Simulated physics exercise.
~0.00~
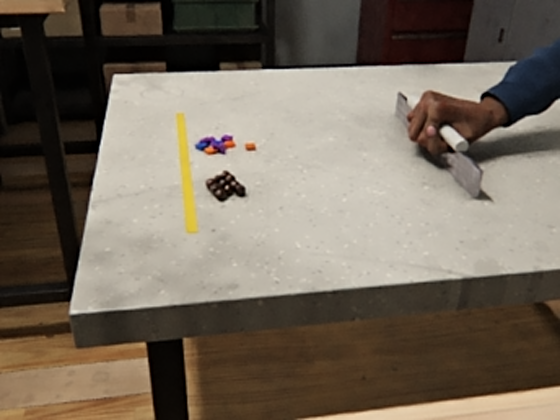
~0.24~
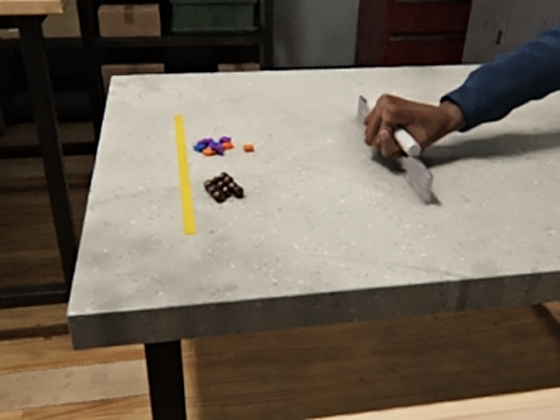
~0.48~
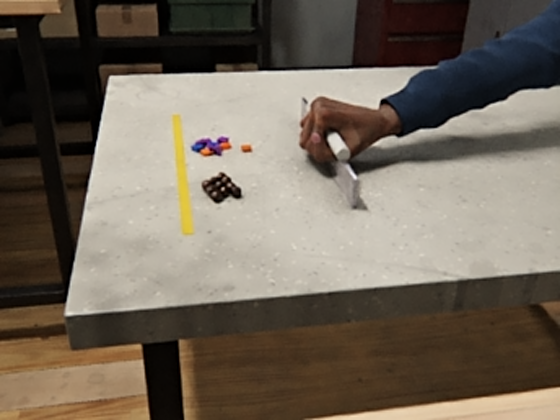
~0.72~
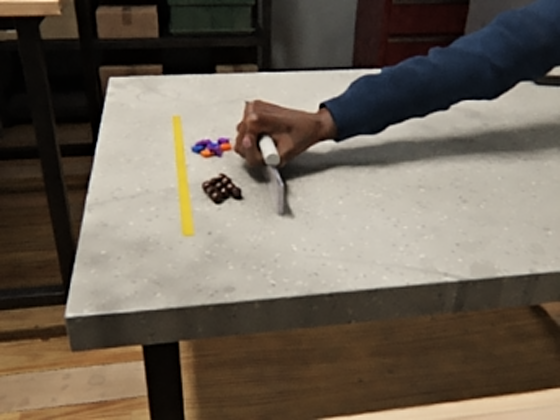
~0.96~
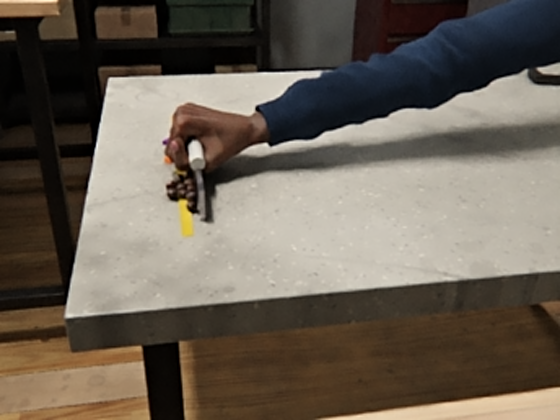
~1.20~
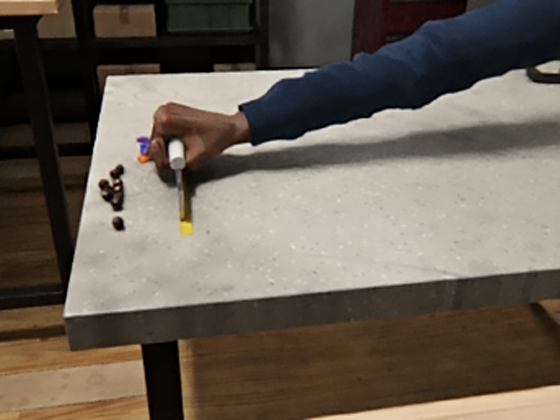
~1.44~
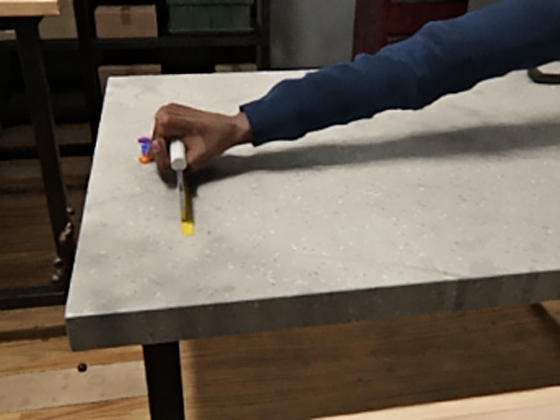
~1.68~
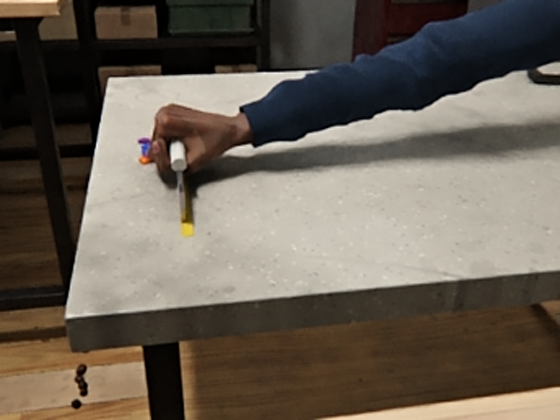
A hand scrapes two small piles left to yellow tape, and the dark pile falls off.
